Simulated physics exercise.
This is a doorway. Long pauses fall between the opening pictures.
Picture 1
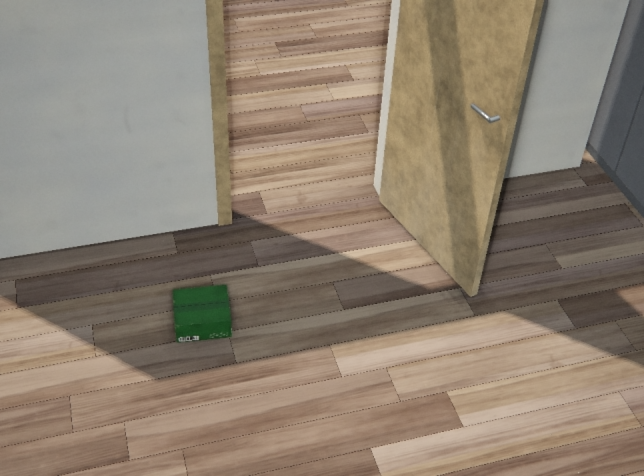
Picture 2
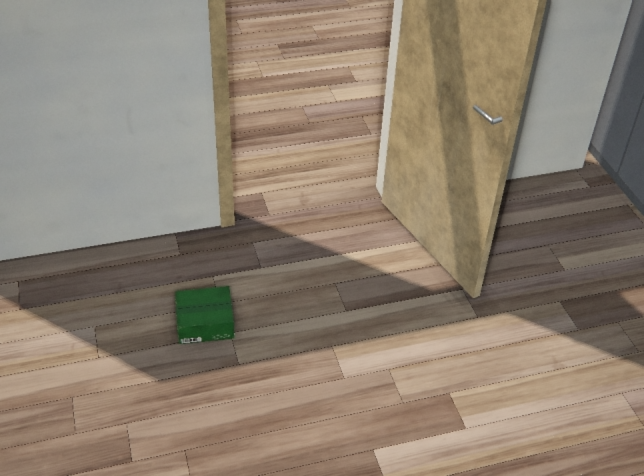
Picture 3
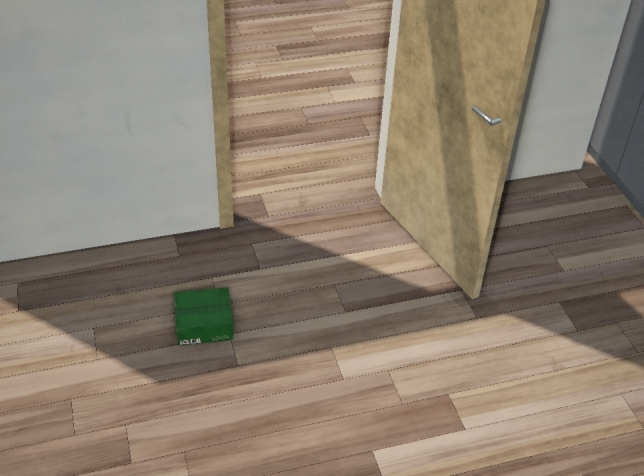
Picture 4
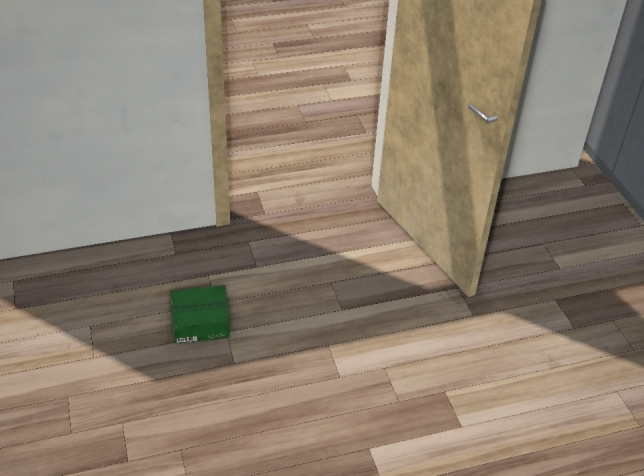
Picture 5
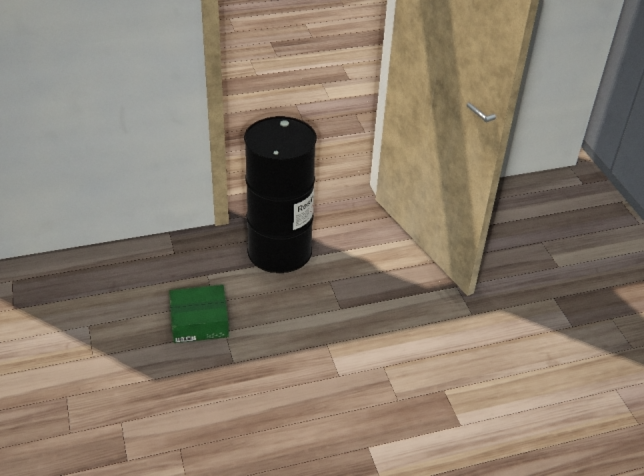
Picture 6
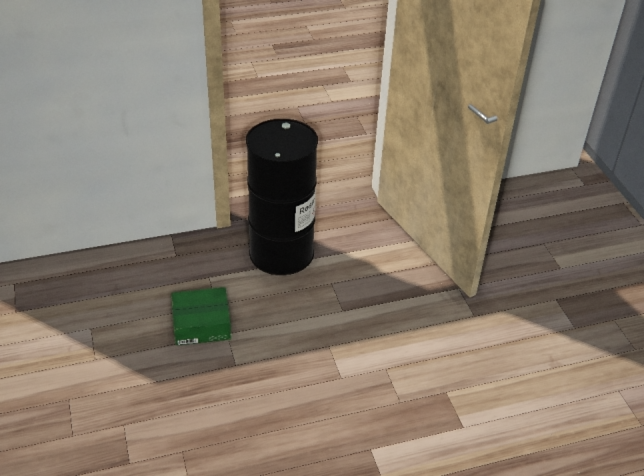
Black drum appearing in the doorway behind a green parcel on a wood floor, the wide-open door and parcel staying still.
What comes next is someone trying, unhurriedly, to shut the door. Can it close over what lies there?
I'd say the door gets stuck partway this time.
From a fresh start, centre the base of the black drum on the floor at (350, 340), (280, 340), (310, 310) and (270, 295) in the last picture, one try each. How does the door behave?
First try: It closes; second try: It closes; third try: It stops short; fourth try: It stops short.
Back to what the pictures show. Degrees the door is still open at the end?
Roughly 35°.
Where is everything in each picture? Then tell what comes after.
In the first picture, door wide open and still; green parcel (202, 313).
In the second picture, door wide open and still; green parcel (204, 315).
In the third picture, door wide open and still; green parcel (204, 316).
In the fourth picture, door wide open and still; green parcel (200, 314).
In the fifth picture, door wide open and still; green parcel (199, 313).
In the sixth picture, door wide open and still; black drum (282, 199); green parcel (201, 316).
Then, 0.90 s on from there, door at 79°.
Then, 1.40 s on from there, door at 52°.
In the end, door at 36°; both unmoved. At the end, from the last picture's camera, black drum near (277, 196).
